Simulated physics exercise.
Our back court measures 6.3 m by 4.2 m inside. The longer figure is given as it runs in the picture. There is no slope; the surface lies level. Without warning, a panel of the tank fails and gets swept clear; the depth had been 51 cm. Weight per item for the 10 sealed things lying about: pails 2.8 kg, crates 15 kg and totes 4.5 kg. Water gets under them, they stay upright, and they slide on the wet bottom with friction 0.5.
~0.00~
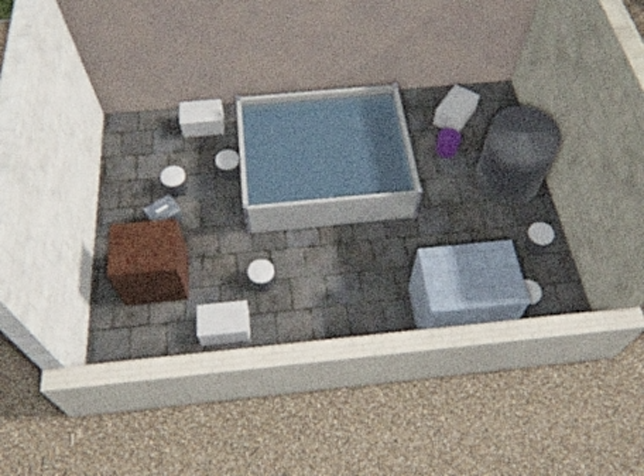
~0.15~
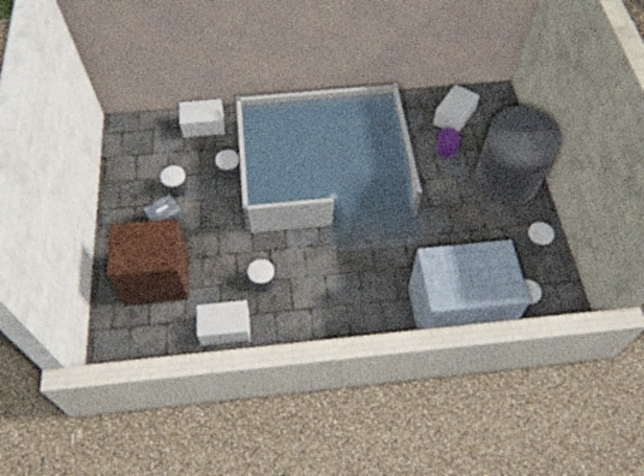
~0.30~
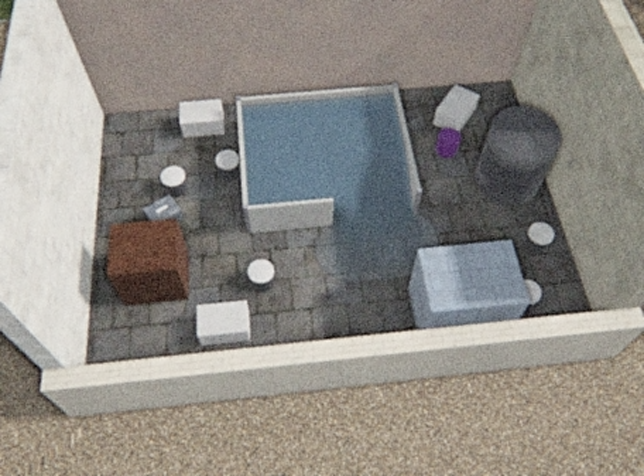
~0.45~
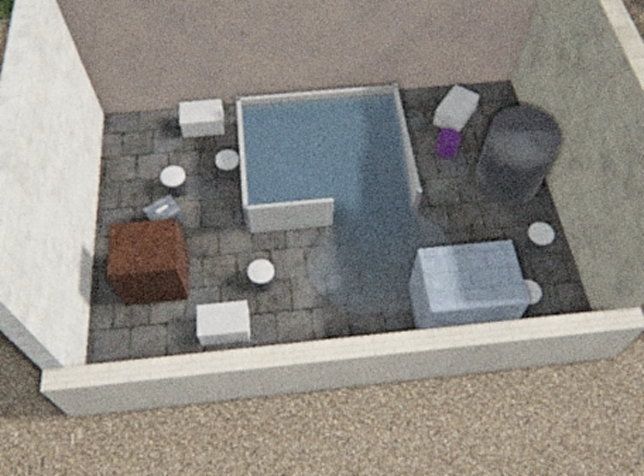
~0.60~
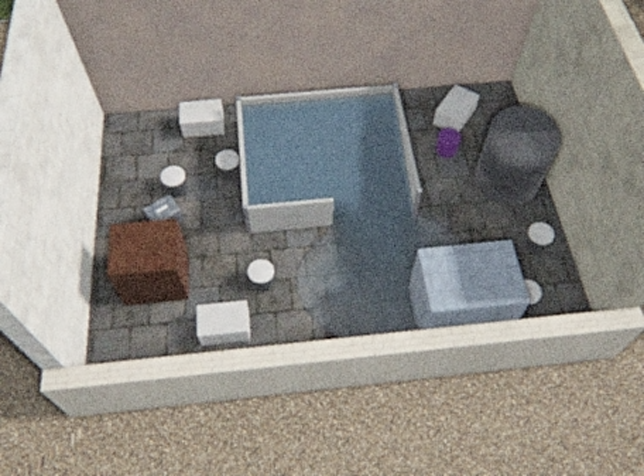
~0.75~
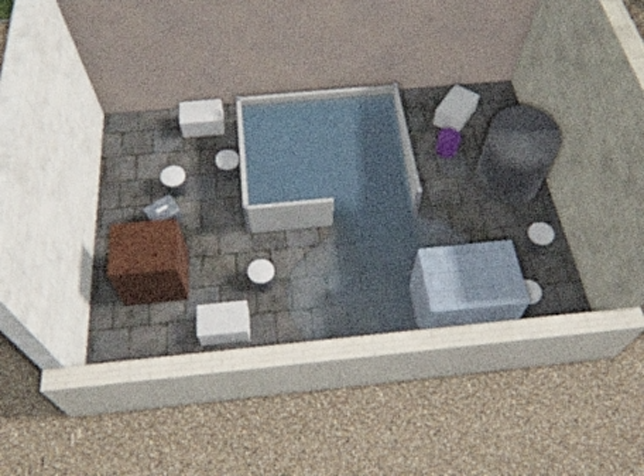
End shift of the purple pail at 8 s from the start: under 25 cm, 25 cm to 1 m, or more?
Modestly displaced.
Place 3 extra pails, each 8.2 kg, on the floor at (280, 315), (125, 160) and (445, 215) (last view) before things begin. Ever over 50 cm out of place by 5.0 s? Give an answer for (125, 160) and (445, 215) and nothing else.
Respectively: Inside the limit and inside the limit.
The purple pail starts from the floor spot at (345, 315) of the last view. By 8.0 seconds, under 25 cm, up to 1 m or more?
Short answer: It drifts a great distance.
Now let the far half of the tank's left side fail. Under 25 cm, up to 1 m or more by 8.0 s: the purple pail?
From there, the purple pail remains planted.
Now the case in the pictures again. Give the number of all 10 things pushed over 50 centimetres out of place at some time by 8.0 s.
7.
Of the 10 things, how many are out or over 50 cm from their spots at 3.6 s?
The number I get is 3.
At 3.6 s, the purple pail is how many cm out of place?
By then it has shifted roughly 0 cm.
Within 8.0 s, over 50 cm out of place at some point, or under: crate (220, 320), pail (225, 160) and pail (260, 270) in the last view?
Taking them in order: Exceeded, exceeded and exceeded.
After 1.6 s the purple pail is near (450, 137), 0.0 m from its start, aground; 0 afloat.
After 3.6 s the purple pail is near (450, 137), 0.0 m from its start, aground; 3 afloat.
After 5.6 s the purple pail is near (450, 137), 0.0 m from its start, aground; 6 afloat.
After 8.0 s the purple pail is near (476, 142), 0.4 m from its start, afloat; 7 afloat.
